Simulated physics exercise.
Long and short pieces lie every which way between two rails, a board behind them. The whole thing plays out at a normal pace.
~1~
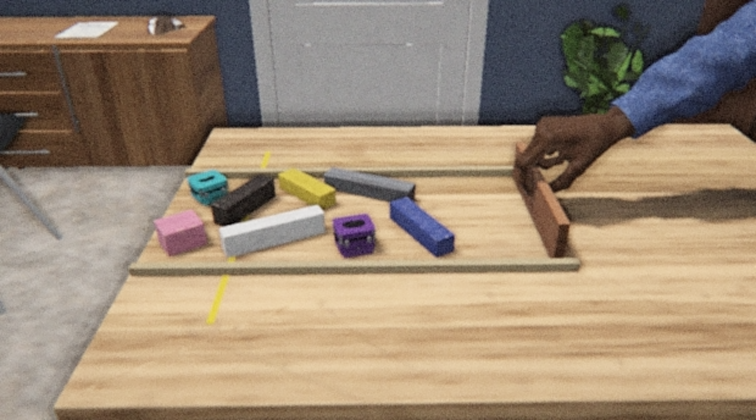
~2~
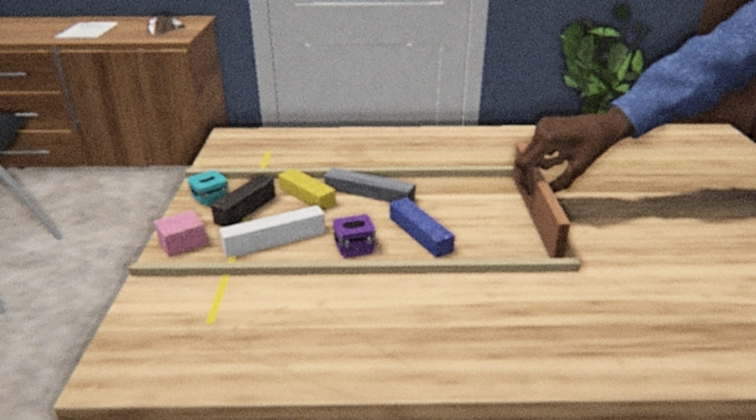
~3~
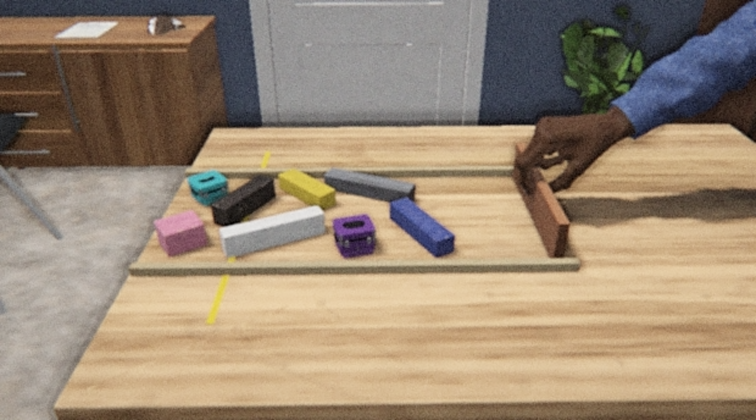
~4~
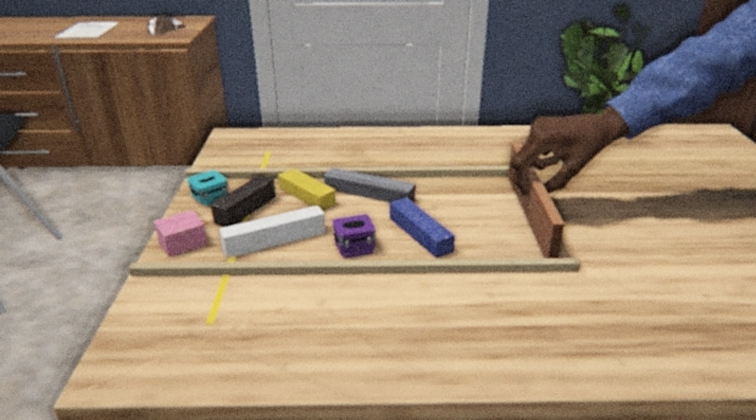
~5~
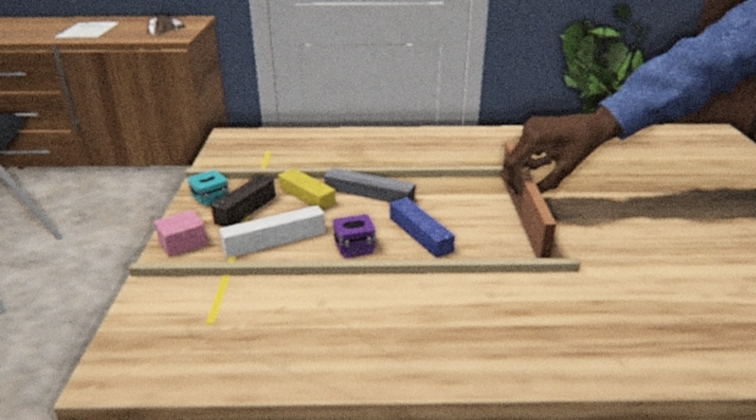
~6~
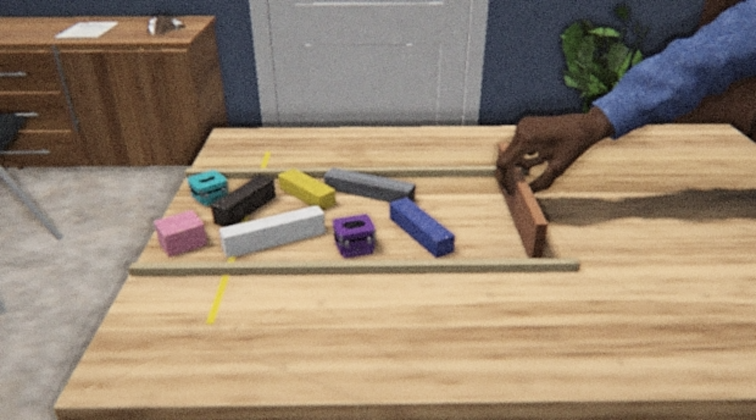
A dark-skinned hand in a blue sleeve grips an upright brown board and, after barely moving, slides it a short way left between two rails on a wooden table, seen from above its near edge. Left of it lie pink, turquoise, black, white, yellow, gray, purple and blue pieces, near yellow tape marks. The pieces stay still, and the camera holds steady.
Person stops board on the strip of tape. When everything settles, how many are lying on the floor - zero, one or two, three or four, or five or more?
Expect a tiny handful, one or two, to go down.
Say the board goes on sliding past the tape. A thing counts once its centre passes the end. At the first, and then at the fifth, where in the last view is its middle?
Near (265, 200) first, near (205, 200) second.
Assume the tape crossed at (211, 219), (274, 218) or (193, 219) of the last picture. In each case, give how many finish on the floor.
Going through each try, you'd get 4, 0 and 7.
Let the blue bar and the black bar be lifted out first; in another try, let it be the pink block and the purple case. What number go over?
Fallen: 0, and 1 in the other try.
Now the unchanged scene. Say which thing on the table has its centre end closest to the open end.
The black bar is it.
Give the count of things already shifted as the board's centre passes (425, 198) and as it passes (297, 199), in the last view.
It comes to 1 for the first spot, 8 for the other.
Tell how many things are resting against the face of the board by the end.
It's 2.
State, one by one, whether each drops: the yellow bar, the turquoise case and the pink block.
Yellow bar: Still up; turquoise case: Ends up off; pink block: Ends up off.
Soon after, none off yet; pink block at rest near (181, 233); turquoise case at rest near (208, 189); black bar at rest near (245, 201).
In the end, the number that fall off is one or two; gone, turquoise case and pink block.
